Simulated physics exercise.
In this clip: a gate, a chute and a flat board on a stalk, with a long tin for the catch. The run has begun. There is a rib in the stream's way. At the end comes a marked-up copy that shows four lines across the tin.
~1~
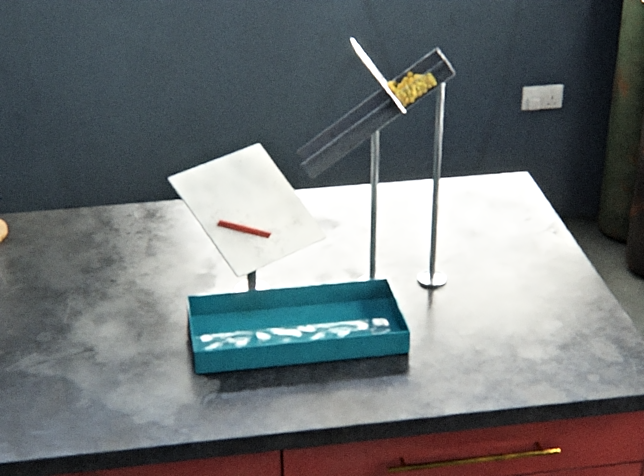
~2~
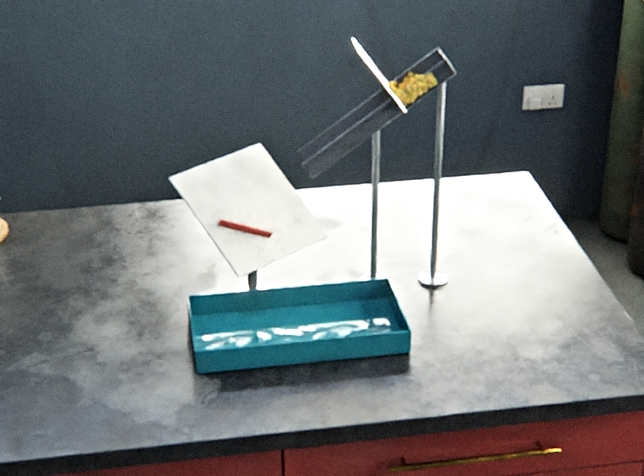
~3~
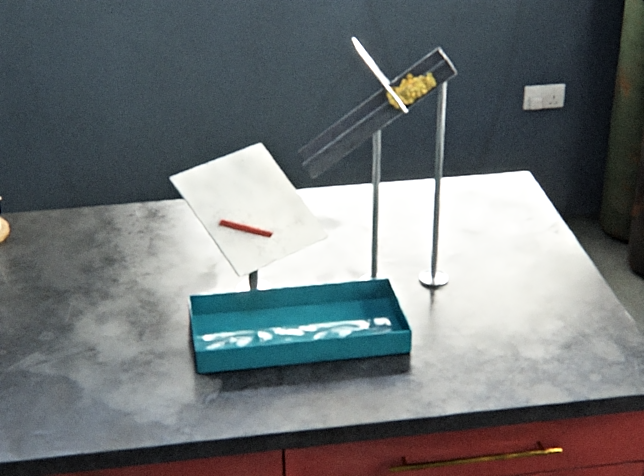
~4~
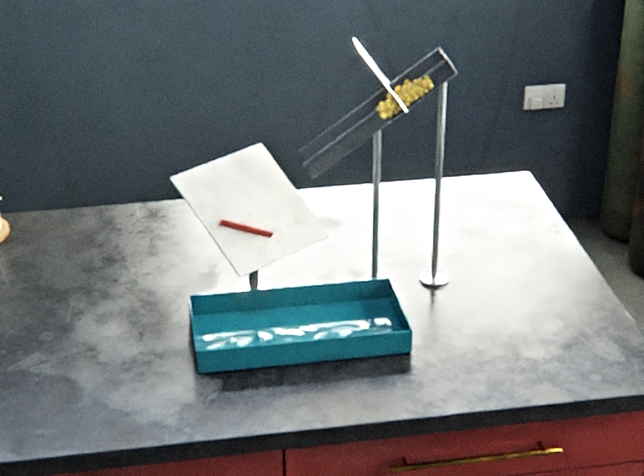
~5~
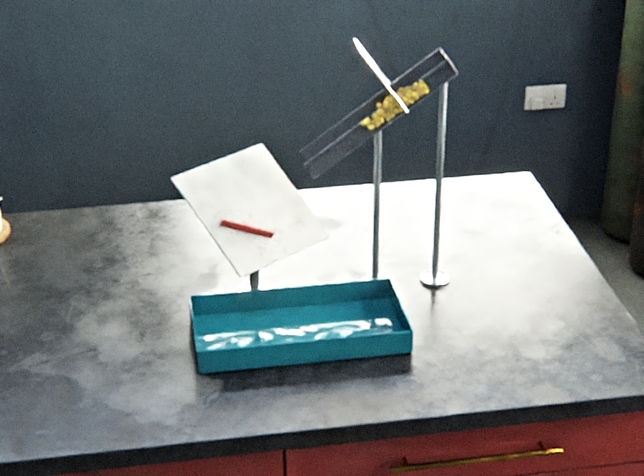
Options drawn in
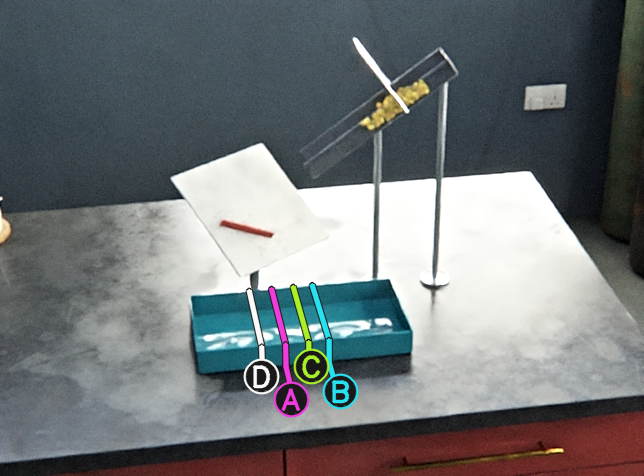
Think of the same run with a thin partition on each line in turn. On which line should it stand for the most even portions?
B is best.
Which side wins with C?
More lands on the right.
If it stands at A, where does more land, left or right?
More lands on the right.
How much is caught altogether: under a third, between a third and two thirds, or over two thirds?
About that: Over two thirds.
On the marked copy, line A crosses the front rim at (285, 343); line B crosses the front rim at (328, 339); line C crosses the front rim at (308, 341); line D crosses the front rim at (261, 346).
Choosing A, of what is caught, a small part on the left of the divider, nearly all on the right.
Choosing B, of what is caught, about half on the left of the divider, about half on the right.
Choosing C, of what is caught, a small part on the left of the divider, most on the right.
Choosing D, of what is caught, a stray few on the left of the divider, nearly all on the right.
